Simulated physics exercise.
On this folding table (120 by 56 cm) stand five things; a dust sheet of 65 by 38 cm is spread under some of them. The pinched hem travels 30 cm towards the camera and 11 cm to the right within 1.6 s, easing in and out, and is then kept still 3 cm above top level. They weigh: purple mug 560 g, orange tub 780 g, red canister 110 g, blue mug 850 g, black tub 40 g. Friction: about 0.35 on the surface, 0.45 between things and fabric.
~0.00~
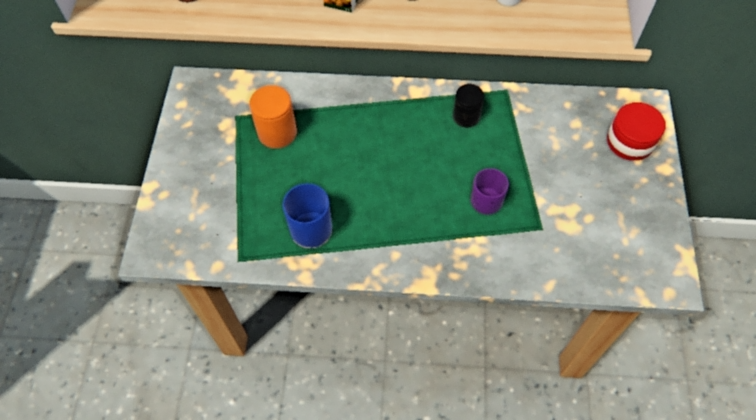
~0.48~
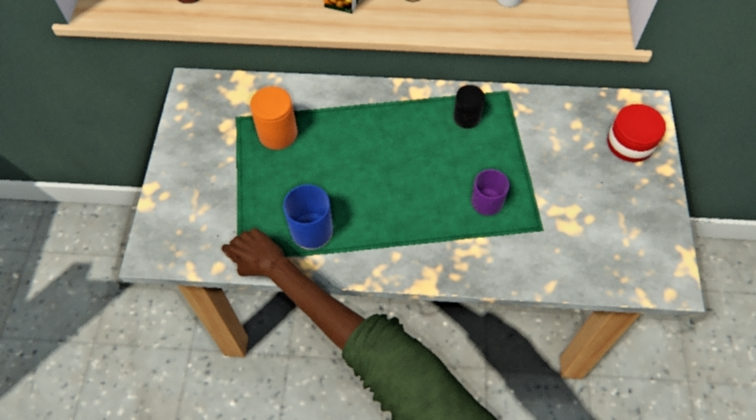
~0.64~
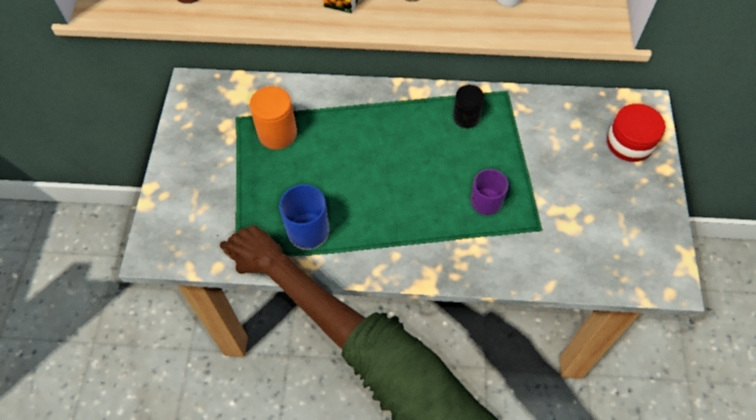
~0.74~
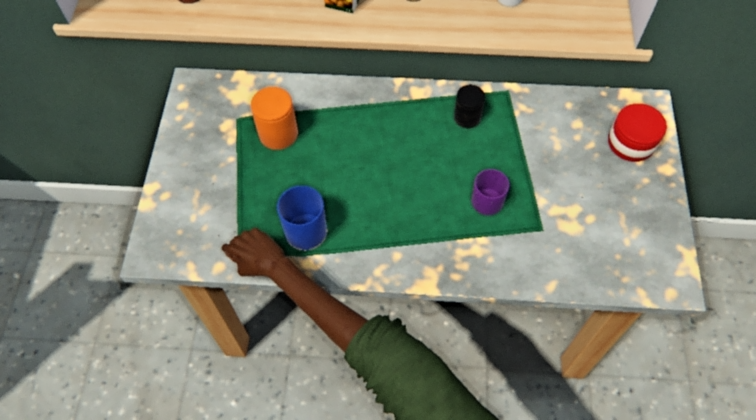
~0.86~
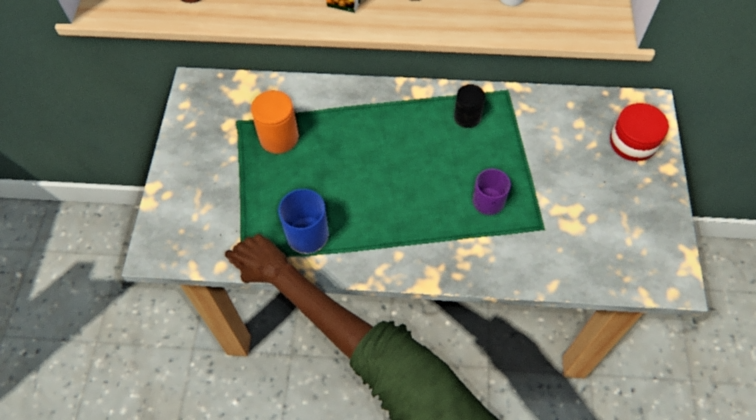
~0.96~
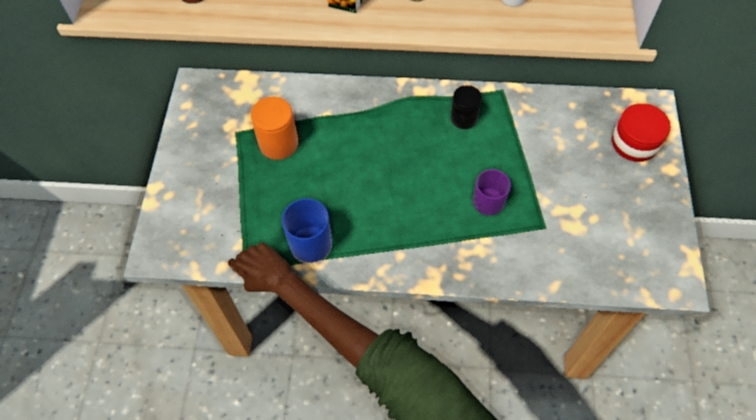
On the table, a hand slightly pulls a green cloth under four containers towards the viewer.
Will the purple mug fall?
Result: Purple mug remains up there.
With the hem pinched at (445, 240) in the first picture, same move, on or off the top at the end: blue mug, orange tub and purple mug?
Then: Blue mug goes over, orange tub remains, purple mug falls off.
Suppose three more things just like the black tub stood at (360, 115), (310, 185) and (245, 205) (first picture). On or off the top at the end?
In that order: Stays on, drops off, falls off.
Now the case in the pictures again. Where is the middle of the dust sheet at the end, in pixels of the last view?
Near (344, 272).
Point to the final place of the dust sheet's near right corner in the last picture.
Around (503, 247).
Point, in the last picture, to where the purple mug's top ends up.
Around (440, 222).
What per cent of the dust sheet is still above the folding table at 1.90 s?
Some 70 per cent of it.
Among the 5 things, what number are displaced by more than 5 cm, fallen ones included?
4 of them.
After 1.3 s, 95 % of the dust sheet is still over the top; purple mug 2 cm off its start, orange tub 11 cm off its start, blue mug 11 cm off its start.
After 1.6 s, 85 % of the dust sheet is still over the top; purple mug 8 cm off its start, blue mug 23 cm off its start, orange tub 20 cm off its start.
After 1.9 s, 70 % of the dust sheet is still over the top; purple mug 15 cm off its start at (440, 221), blue mug over the edge, orange tub lifted 33 cm.
After 2.2 s, 70 % of the dust sheet is still over the top; purple mug 15 cm off its start, blue mug over the edge, orange tub lifted 20 cm.
After 3.8 s, 65 % of the dust sheet is still over the top; purple mug 15 cm off its start at (440, 222), orange tub over the edge, blue mug over the edge, black tub 26 cm off its start at (390, 162).
